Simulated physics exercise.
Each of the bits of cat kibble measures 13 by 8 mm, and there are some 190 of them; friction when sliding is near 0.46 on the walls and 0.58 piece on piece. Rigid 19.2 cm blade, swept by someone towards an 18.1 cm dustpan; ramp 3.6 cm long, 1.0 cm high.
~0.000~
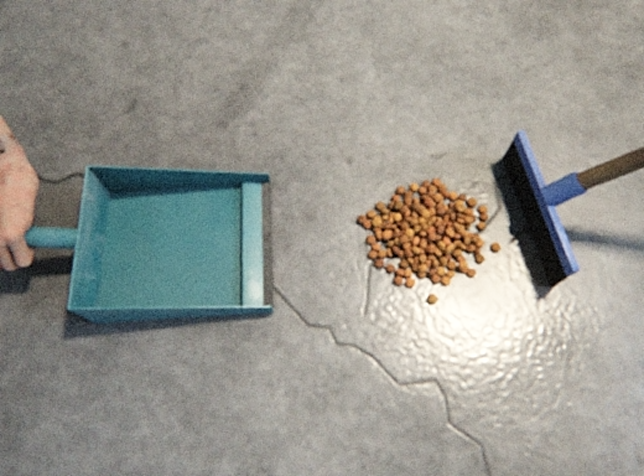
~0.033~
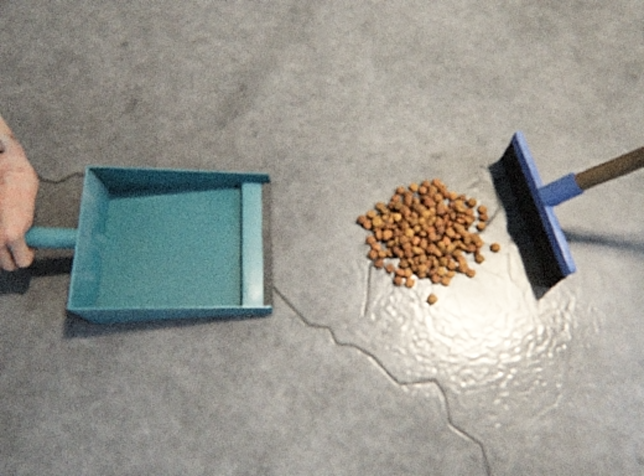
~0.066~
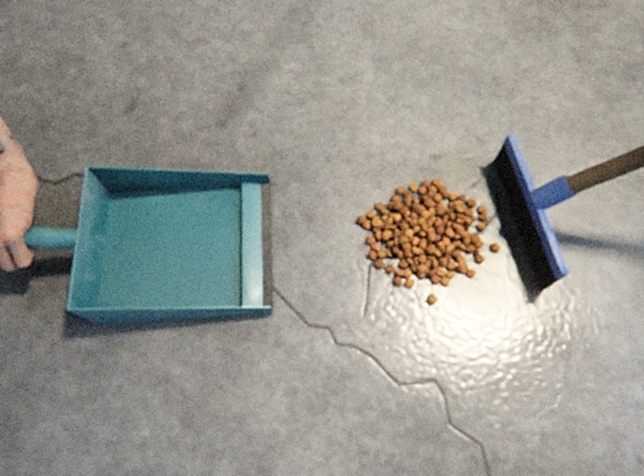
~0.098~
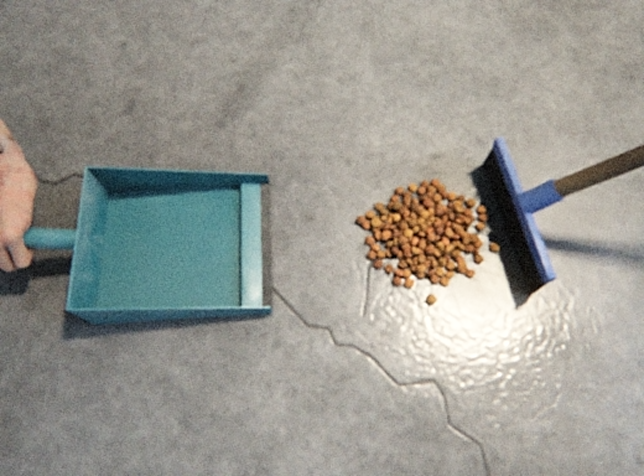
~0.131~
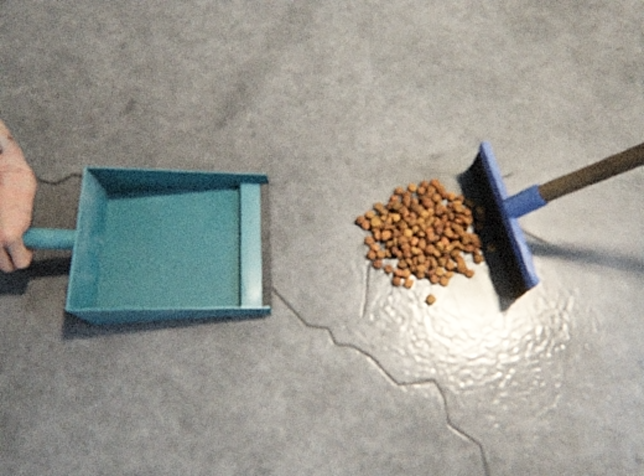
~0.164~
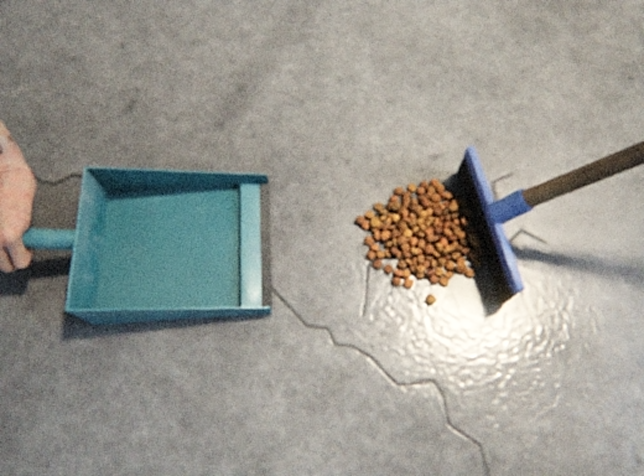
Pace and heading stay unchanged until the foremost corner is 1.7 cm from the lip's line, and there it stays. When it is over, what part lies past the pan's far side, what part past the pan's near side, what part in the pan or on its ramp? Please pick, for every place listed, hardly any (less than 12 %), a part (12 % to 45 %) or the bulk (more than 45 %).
Far side: Hardly any, near side: A part, pan: A part.
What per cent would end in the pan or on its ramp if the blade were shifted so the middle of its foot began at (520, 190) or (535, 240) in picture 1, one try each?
Close to 35 in a hundred, then close to 20 in a hundred.
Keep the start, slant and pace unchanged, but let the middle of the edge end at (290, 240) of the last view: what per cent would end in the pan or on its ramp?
That would come to near 40 percent.
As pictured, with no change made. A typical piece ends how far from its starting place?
Roughly 22 centimetres.
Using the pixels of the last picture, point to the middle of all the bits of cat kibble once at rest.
Near (268, 282).
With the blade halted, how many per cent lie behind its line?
Around 15 per cent.
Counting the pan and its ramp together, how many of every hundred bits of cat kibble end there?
It comes to close to 40 percent.
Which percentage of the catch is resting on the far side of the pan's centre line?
Roughly 20 in a hundred.
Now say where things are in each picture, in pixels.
Blade from (571, 271) to (519, 138), moved 0.0 cm, 0 of the pieces shifted so far; middle of the pieces at (423, 233); pan at (172, 250), in the first frame.
Blade from (568, 272) to (516, 139), moved 0.3 cm, 0 of the pieces shifted so far; middle of the pieces at (423, 233), in the second frame.
Blade from (560, 274) to (509, 141), moved 1.3 cm, 0 of the pieces shifted so far; middle of the pieces at (423, 233), in the third frame.
Blade from (548, 279) to (497, 145), moved 2.8 cm, 0 of the pieces shifted so far; middle of the pieces at (422, 233), in the fourth frame.
Blade from (532, 284) to (483, 149), moved 4.8 cm, 0 of the pieces shifted so far; middle of the pieces at (421, 233), in the fifth frame.
Blade from (517, 289) to (469, 153), moved 6.7 cm, 25 of the pieces shifted so far; middle of the pieces at (421, 233); pan at (170, 251). The blade's pace is about 0.59 m/s, heading 15 degrees towards the viewer's side, in the sixth frame.
After 0.38 s, middle of the blade 15 cm from the lip; 0 % over the lip, far side 0 %, near side 5 %.
After 0.53 s, middle of the blade 7 cm from the lip; 0 % over the lip, far side 5 %, near side 15 %.
After 0.80 s, middle of the blade 3 cm from the lip; 40 % over the lip, far side 0 %, near side 25 %.
At rest (1.3 s), far side 0 %, near side 25 %, pan 40 %, in front of the lip or behind the blade 35 %.
